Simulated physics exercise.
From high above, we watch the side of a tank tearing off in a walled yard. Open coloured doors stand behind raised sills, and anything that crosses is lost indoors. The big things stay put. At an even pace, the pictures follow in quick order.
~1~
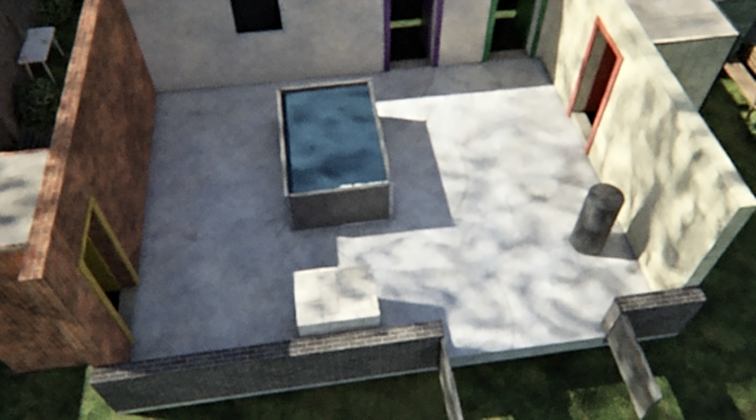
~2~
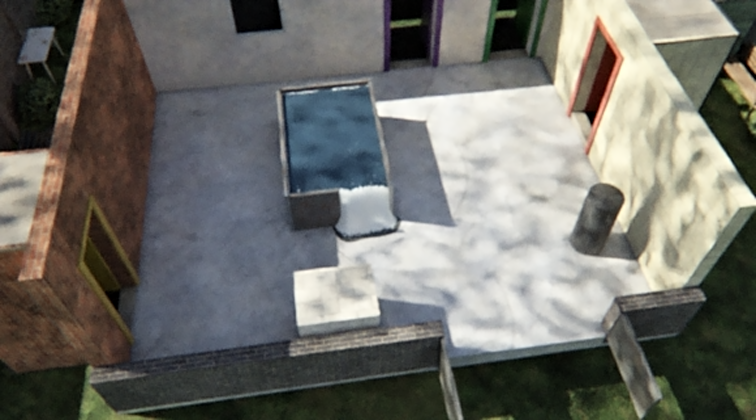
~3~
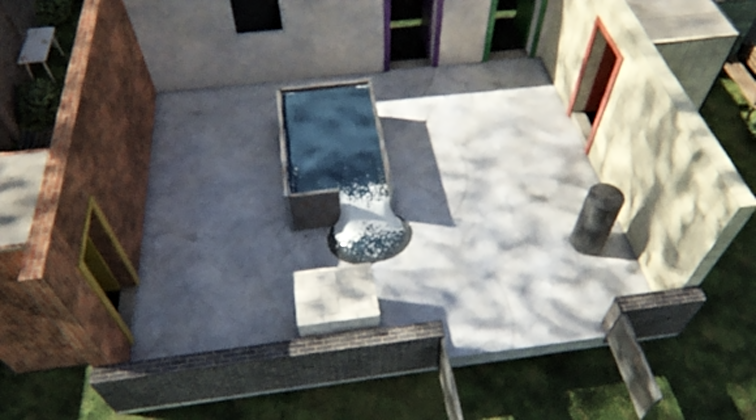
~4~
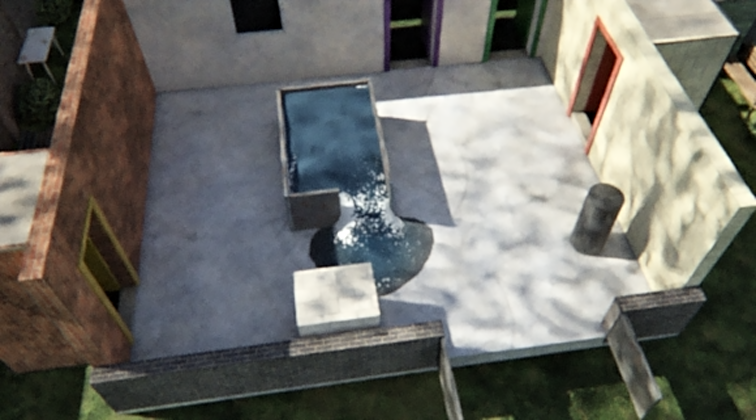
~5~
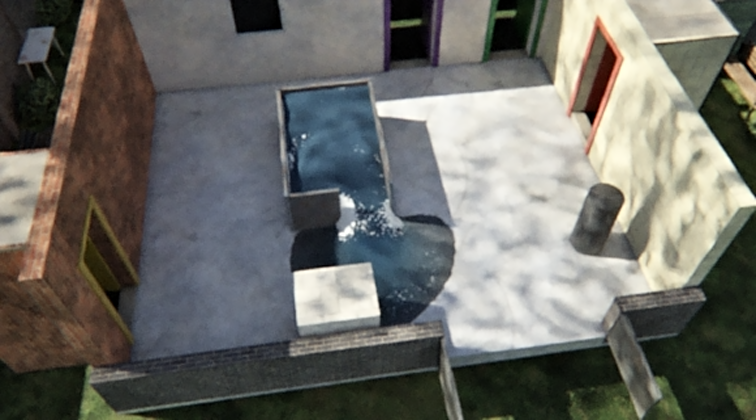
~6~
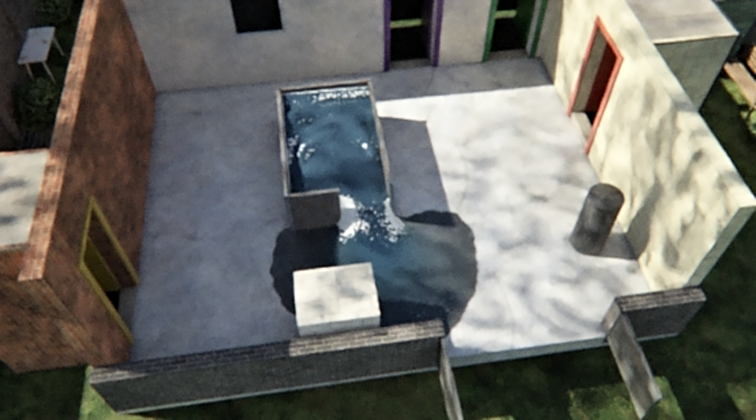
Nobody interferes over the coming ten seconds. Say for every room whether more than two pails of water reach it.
The purple door: Two or fewer reach it. The yellow door: More than two reach it. The green door: Two or fewer reach it. The red door: Two or fewer reach it.
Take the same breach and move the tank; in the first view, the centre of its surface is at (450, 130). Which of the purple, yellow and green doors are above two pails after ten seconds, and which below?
Here's what I see: The purple door never reaches it, while the yellow door never reaches it and the green door gets beyond it.
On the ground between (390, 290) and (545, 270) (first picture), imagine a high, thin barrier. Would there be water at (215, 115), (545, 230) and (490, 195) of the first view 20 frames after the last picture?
Log, spots one to three: Spared; swamped; swamped.
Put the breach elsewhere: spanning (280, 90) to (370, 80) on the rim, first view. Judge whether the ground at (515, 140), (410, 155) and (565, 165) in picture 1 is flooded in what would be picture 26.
Result, in sequence: Sodden, spared by the spill, sodden.
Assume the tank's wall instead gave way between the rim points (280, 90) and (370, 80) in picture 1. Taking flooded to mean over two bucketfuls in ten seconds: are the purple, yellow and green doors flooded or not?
Purple door: Crosses the line; yellow door: Crosses the line; green door: Crosses the line.
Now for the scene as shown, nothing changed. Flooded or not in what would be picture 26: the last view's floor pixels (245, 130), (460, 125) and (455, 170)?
Result, in that order: Not wetted / not wetted / not wetted.
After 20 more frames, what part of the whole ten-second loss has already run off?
Near 50 in a hundred.
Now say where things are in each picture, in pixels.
The first frame shows still water in the tank at (331, 137).
In the second frame, the front is at (396, 220), out from the gap at (365, 209).
In the third frame, water pours out at (365, 210) and has run to a hidden place.
In the fourth frame, the front is at (391, 288), out from the gap at (365, 211).
In the fifth frame, the front is at (394, 327), out from the gap at (365, 211).
In the sixth frame, water pours out at (365, 211) and has run to a hidden place.
A moment on, water covers 20 % of the floor; the purple door not reached, the yellow door not reached, the green door not reached, the red door not reached.
Next, water covers 30 % of the floor; the purple door not reached, the yellow door wet at the sill, nothing in, the green door not reached, the red door not reached.
Then, water covers 40 % of the floor; the purple door not reached, the yellow door over two buckets in, the green door not reached, the red door not reached.
Later, water covers 60 % of the floor; the purple door not reached, the yellow door far over two buckets in, the green door not reached, the red door wet at the sill, nothing in.
In the end, water covers 80 % of the floor; the purple door wet at the sill, nothing in, the yellow door far over two buckets in, the green door wet at the sill, nothing in, the red door wet at the sill, nothing in.
